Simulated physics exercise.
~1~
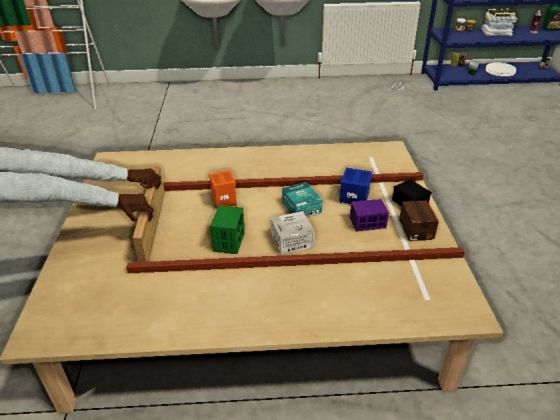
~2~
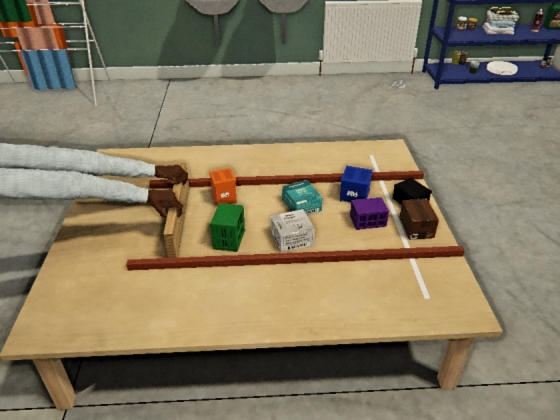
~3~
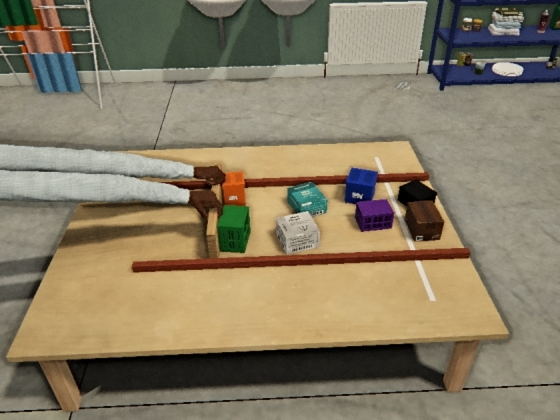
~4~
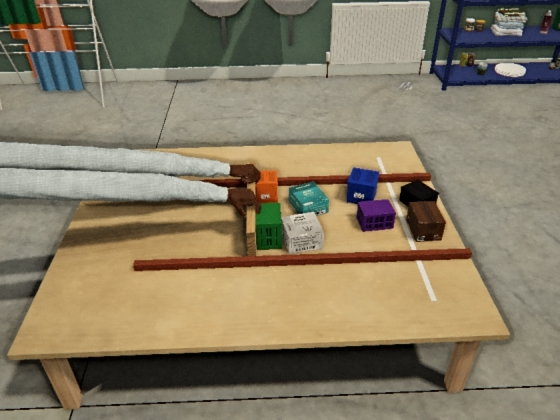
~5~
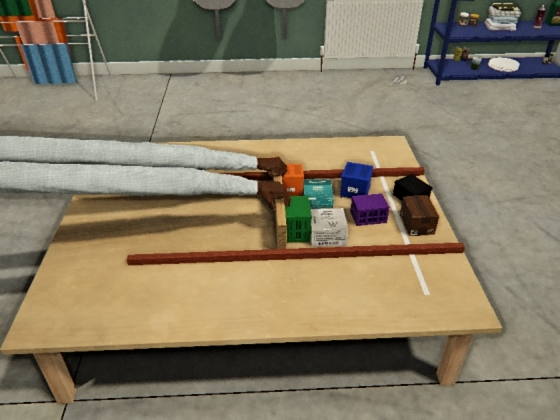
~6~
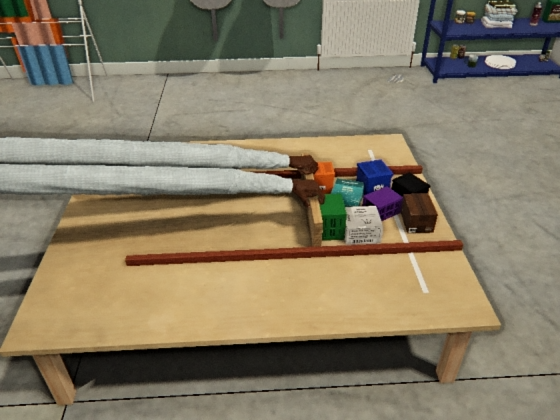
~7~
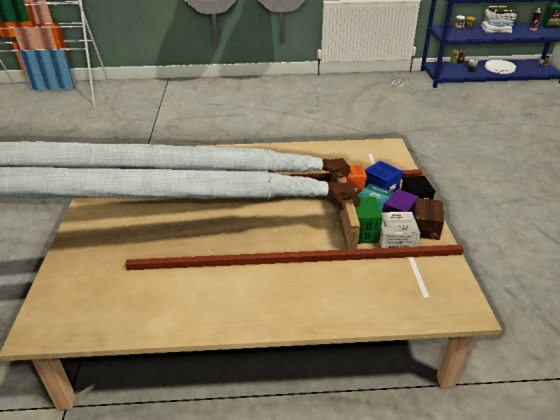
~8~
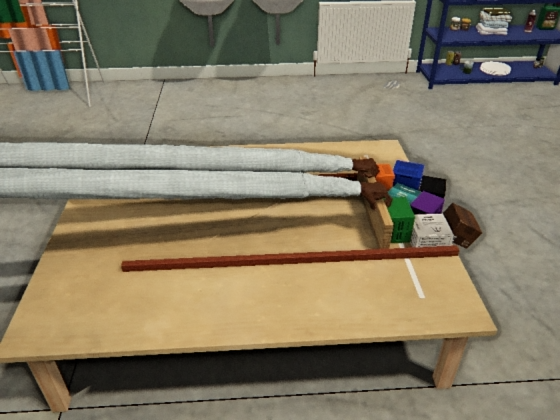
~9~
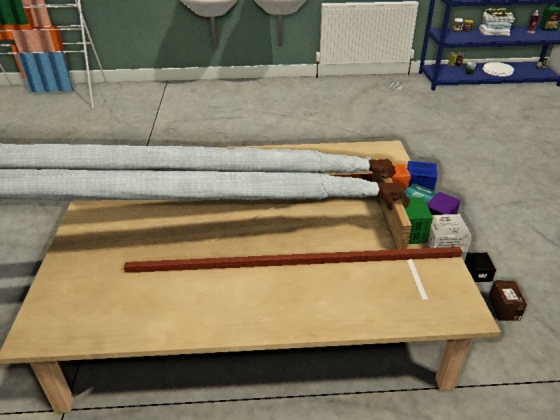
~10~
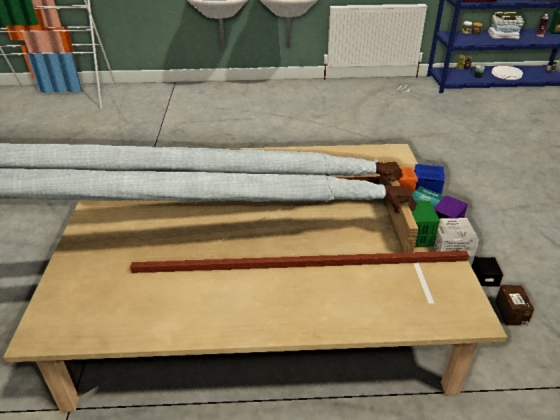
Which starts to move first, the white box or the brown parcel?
The white box starts to move first. The brown parcel stays still until later, when the bunched boxes are pushed further right.
